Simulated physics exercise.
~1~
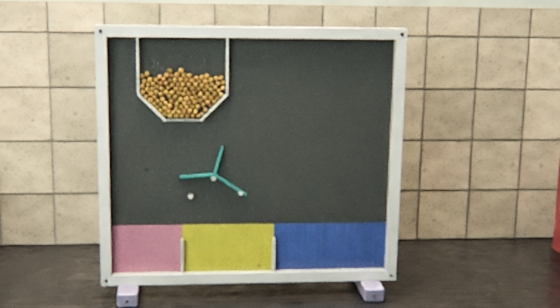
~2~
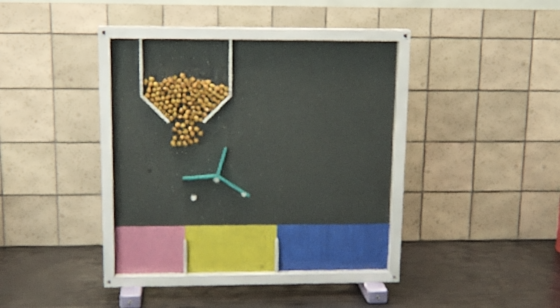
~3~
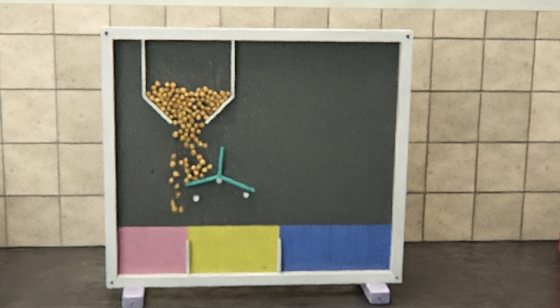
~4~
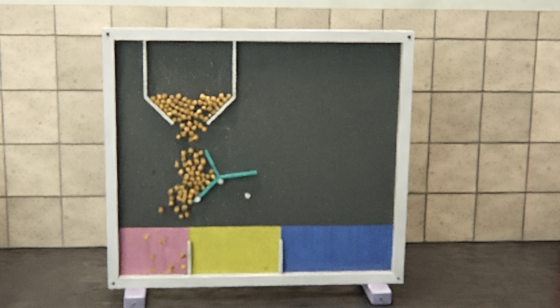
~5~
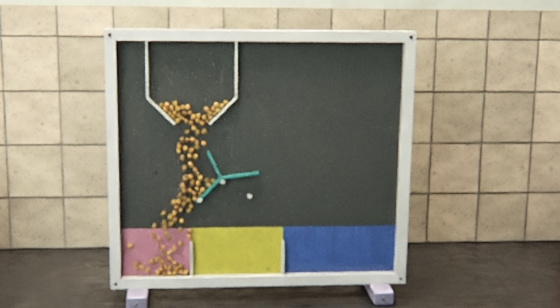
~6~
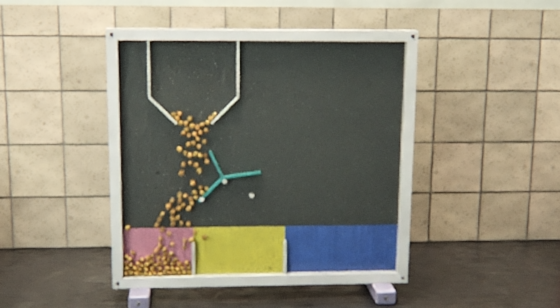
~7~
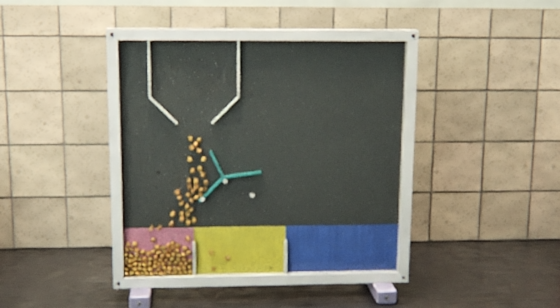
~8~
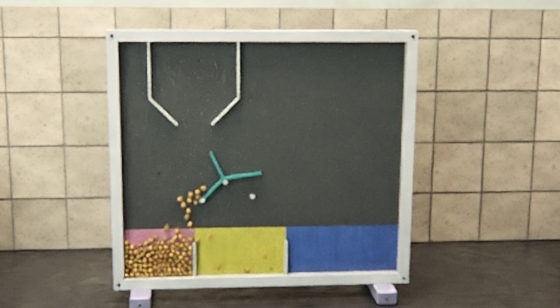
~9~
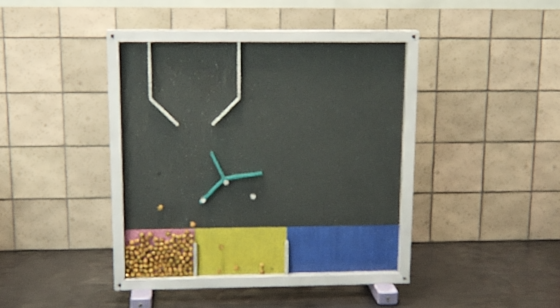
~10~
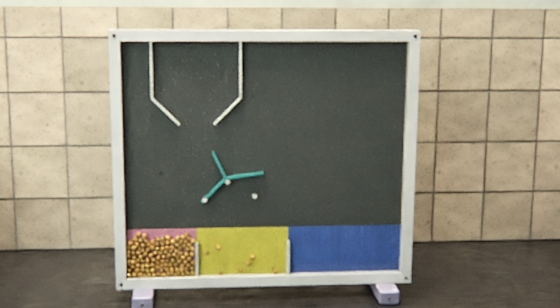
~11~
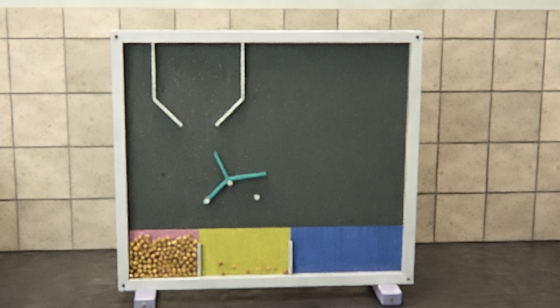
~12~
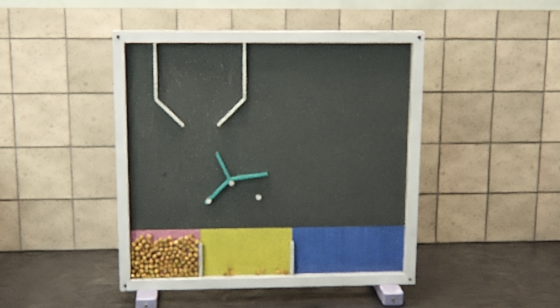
At first, a hopper full of small wooden beads hangs at the upper left of a flat, framed case, above a three-armed turquoise rocker and pink, yellow and blue bins. The beads begin to pour through the hopper's open bottom and strike the rocker, which tips down to the left and stays there. The stream slides off to the left and piles up in the pink bin. As the hopper empties, the last few beads drop, and some scatter into the yellow bin. Finally everything rests, with the pink bin holding nearly all the beads and the blue bin empty.
